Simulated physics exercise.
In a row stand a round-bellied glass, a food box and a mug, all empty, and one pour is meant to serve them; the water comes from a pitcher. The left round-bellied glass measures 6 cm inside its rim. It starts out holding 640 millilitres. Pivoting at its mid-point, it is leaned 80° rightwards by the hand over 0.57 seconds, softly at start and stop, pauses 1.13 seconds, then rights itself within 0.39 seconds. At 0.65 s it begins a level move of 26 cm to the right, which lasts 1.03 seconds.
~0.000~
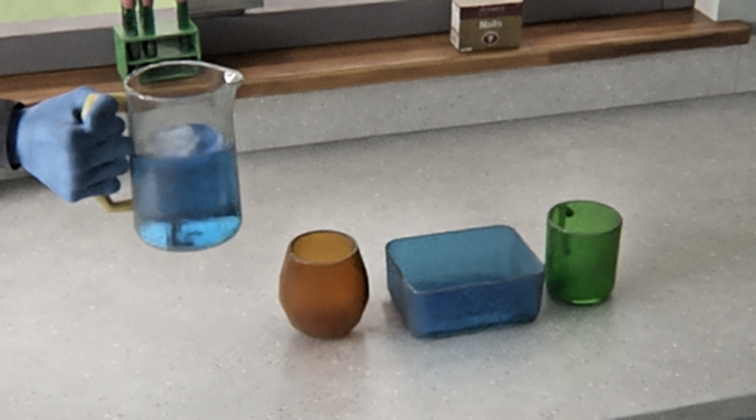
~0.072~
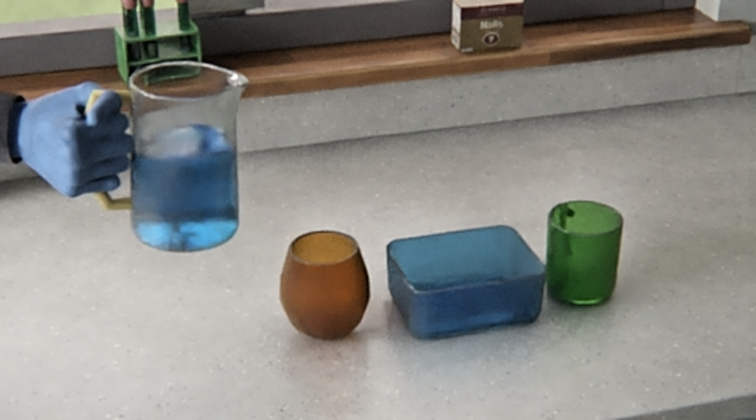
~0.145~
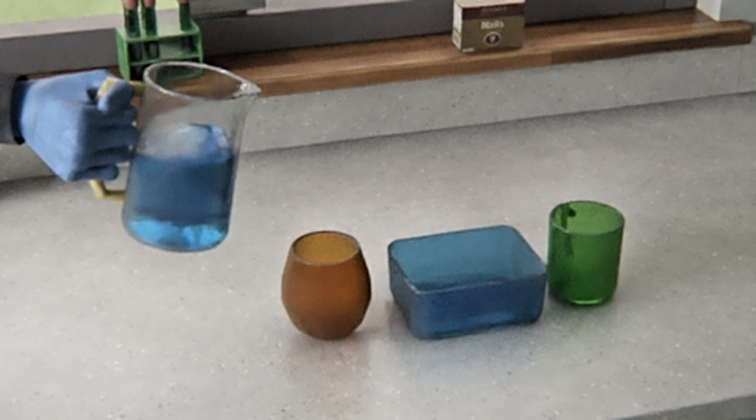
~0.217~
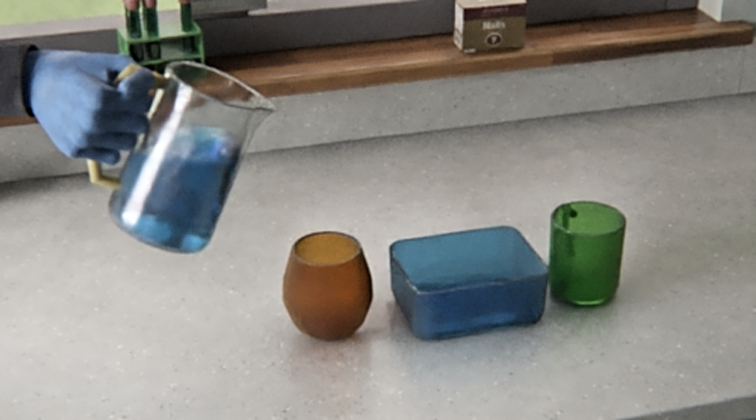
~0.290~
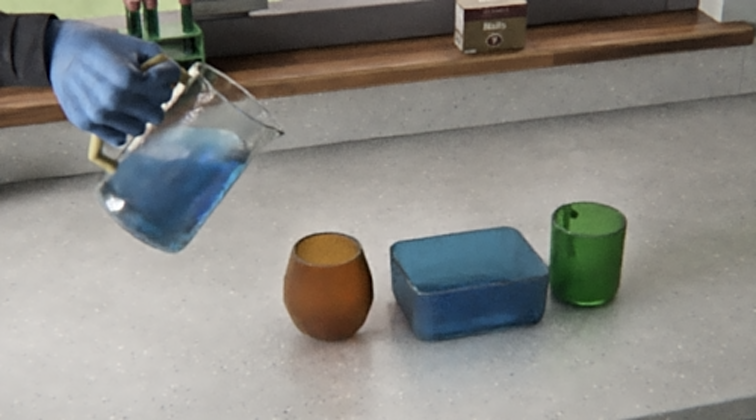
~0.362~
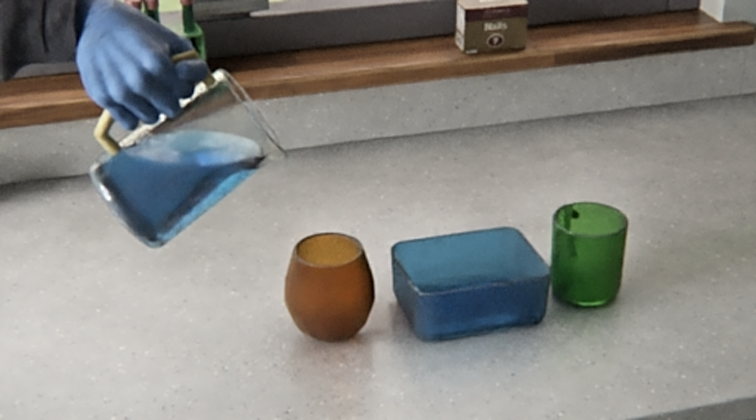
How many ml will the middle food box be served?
About 90 ml.
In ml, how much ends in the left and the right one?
I'd say close to 110 ml in the left one and close to 110 ml in the right one.
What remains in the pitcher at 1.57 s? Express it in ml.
200 ml.
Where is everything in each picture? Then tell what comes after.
In the first picture, it leans 0°; its right rim is at (243, 75); the water meets the walls at (145, 143) and (215, 134); the left round-bellied glass's rim runs from (291, 253) to (355, 244); the middle food box's rim runs from (398, 268) to (529, 249); the right mug's rim runs from (551, 224) to (617, 214).
In the second picture, it leans 3°; its right rim is at (248, 79); the water meets the walls at (146, 145) and (217, 133).
In the third picture, it leans 12°; its right rim is at (260, 89); the water meets the walls at (142, 146) and (221, 134).
In the fourth picture, it leans 25°; its right rim is at (275, 107); the water meets the walls at (131, 165) and (228, 138).
In the fifth picture, it leans 41°; its right rim is at (284, 131); the water meets the walls at (117, 171) and (238, 142).
In the sixth picture, it leans 56°; its right rim is at (287, 155); the water meets the walls at (103, 163) and (254, 149).
By 0.85 s the tilt is 80° and from the left they hold 135 ml, 5 ml, 0 ml, the pitcher 380 ml, and 0 ml is on the worktop.
By 1.20 s the tilt is 80° and from the left they hold 115 ml, 50 ml, 0 ml, the pitcher 310 ml, and 135 ml is on the worktop.
By 1.57 s the tilt is 80° and from the left they hold 115 ml, 90 ml, 25 ml, the pitcher 200 ml, and 175 ml is on the worktop.
By 1.97 s the tilt is 16° and from the left they hold 115 ml, 90 ml, 105 ml, the pitcher 150 ml, and 175 ml is on the worktop.
At rest from the left they hold 115 ml, 90 ml, 105 ml, the pitcher 150 ml, and 180 ml is on the worktop.
